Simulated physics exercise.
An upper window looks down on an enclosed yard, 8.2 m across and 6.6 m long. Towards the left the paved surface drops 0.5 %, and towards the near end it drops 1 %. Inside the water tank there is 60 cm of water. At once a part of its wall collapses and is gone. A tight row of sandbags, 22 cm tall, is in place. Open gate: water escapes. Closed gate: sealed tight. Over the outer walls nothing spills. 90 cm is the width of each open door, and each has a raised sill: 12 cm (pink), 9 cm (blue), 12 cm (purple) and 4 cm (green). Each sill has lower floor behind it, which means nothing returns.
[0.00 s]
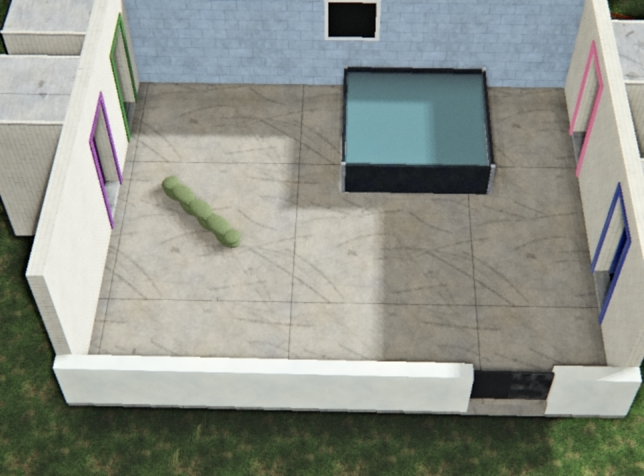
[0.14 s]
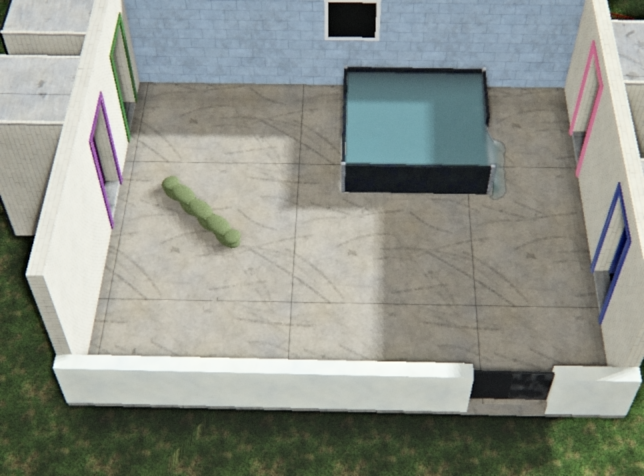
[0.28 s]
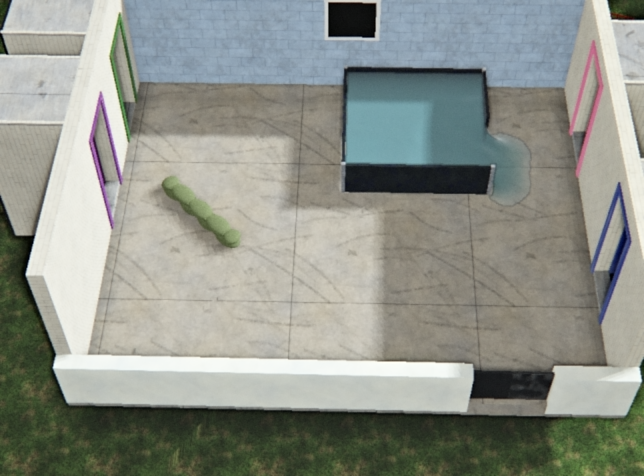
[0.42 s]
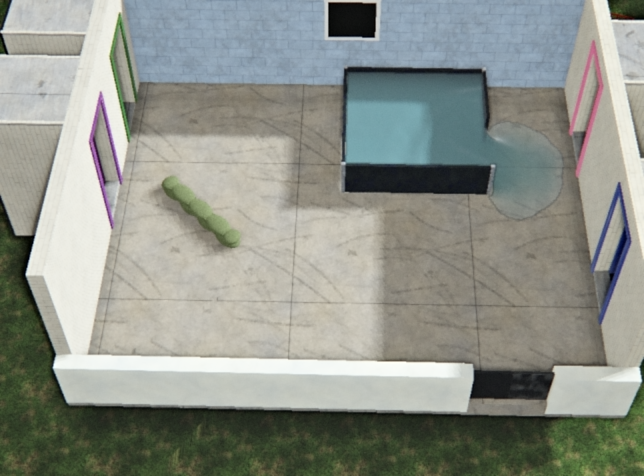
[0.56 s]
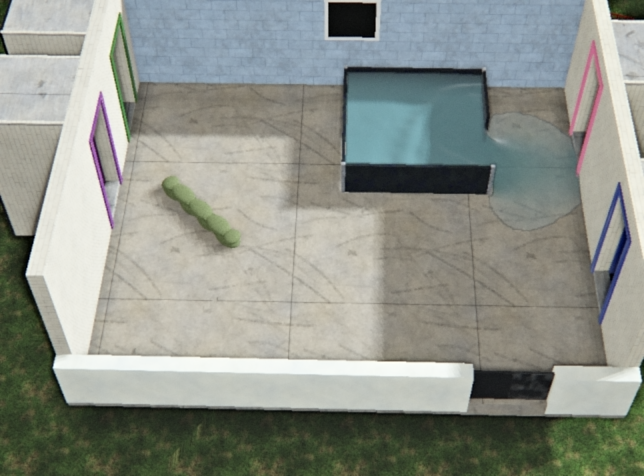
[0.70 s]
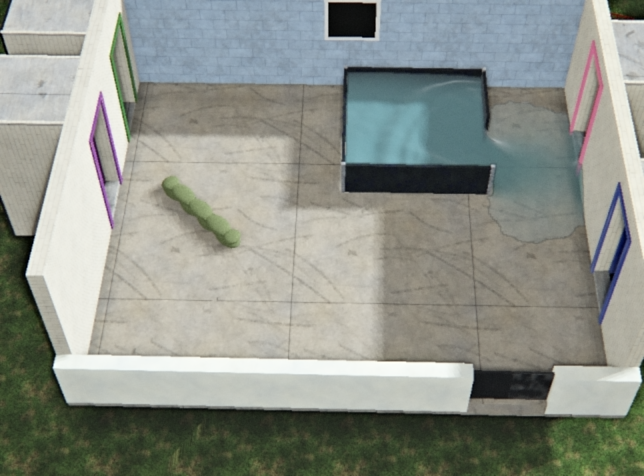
Walled yard with a dark-sided water tank, water pouring from its right side and spreading across the paving to the right wall.
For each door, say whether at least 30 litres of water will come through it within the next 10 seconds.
Door by door: The pink door lets through 30 litres or more; the blue door lets through less than 30 litres; the purple door lets through less than 30 litres; the green door lets through less than 30 litres.
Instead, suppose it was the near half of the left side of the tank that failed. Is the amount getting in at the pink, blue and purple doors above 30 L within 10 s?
Then: Pink below, blue below, purple under.
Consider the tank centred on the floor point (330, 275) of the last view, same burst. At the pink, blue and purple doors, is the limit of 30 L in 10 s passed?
For the pink door, the amount is acceptable; for the blue door, the amount is too high; for the purple door, the amount is acceptable.
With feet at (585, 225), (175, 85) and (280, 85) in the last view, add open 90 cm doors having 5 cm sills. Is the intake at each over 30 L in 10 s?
In that order: Over, not over, not over.
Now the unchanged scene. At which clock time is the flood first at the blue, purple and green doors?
The blue door is reached at 1.3 s, purple at 8.0 s, green at 6.5 s.
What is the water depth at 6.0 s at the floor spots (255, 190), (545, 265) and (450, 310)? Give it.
First spot near 0 cm, second near 7 cm, third near 3 cm.
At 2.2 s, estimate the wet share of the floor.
Wet share: About 20 %.
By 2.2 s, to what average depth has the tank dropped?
I'd put the mean depth near 39 centimetres.
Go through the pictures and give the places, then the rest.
The first frame shows still water, 60 cm deep, in the water tank at (416, 119).
In the second frame, the front is at (497, 195), 0.7 m from the gap at (486, 158); 0.3 m2 of floor is under water; 60 cm left at the back of the water tank.
In the third frame, the front is at (522, 145), 0.9 m from the gap at (486, 160); 1.0 m2 of floor is under water; 60 cm left at the back of the water tank.
In the fourth frame, the front is at (556, 152), 1.4 m from the gap at (485, 161); 2.1 m2 of floor is under water; 60 cm left at the back of the water tank.
In the fifth frame, water pours out at (486, 160) and has run 1.7 m, to (579, 196); typically 6 cm deep outside, 60 cm at the water tank's back.
In the sixth frame, water pours out at (486, 160) and has run 2.0 m, to (583, 220); typically 7 cm deep outside, 60 cm at the water tank's back.
After 1.4 s water covers 10 % of the floor and is deepest (40 cm) near (567, 185); pink door 32 cm at the sill, 73 L in, blue door 4 cm at the sill, 0 L in, purple door not reached, green door not reached.
After 2.2 s water covers 20 % of the floor and is deepest (40 cm) near (566, 178); pink door 35 cm at the sill, 189 L in, blue door 11 cm at the sill, 0 L in, purple door not reached, green door not reached.
After 3.5 s water covers 30 % of the floor and is deepest (28 cm) near (566, 178); pink door 26 cm at the sill, 341 L in, blue door 10 cm at the sill, 3 L in, purple door not reached, green door not reached.
After 6.0 s water covers 60 % of the floor and is deepest (22 cm) near (567, 185); pink door 19 cm at the sill, 451 L in, blue door 8 cm at the sill, 4 L in, purple door not reached, green door not reached.
After 10.0 s water covers 80 % of the floor and is deepest (16 cm) near (83, 381); pink door 11 cm at the sill, 476 L in, blue door 5 cm at the sill, 5 L in, purple door 6 cm at the sill, 0 L in, green door 3 cm at the sill, 0 L in.
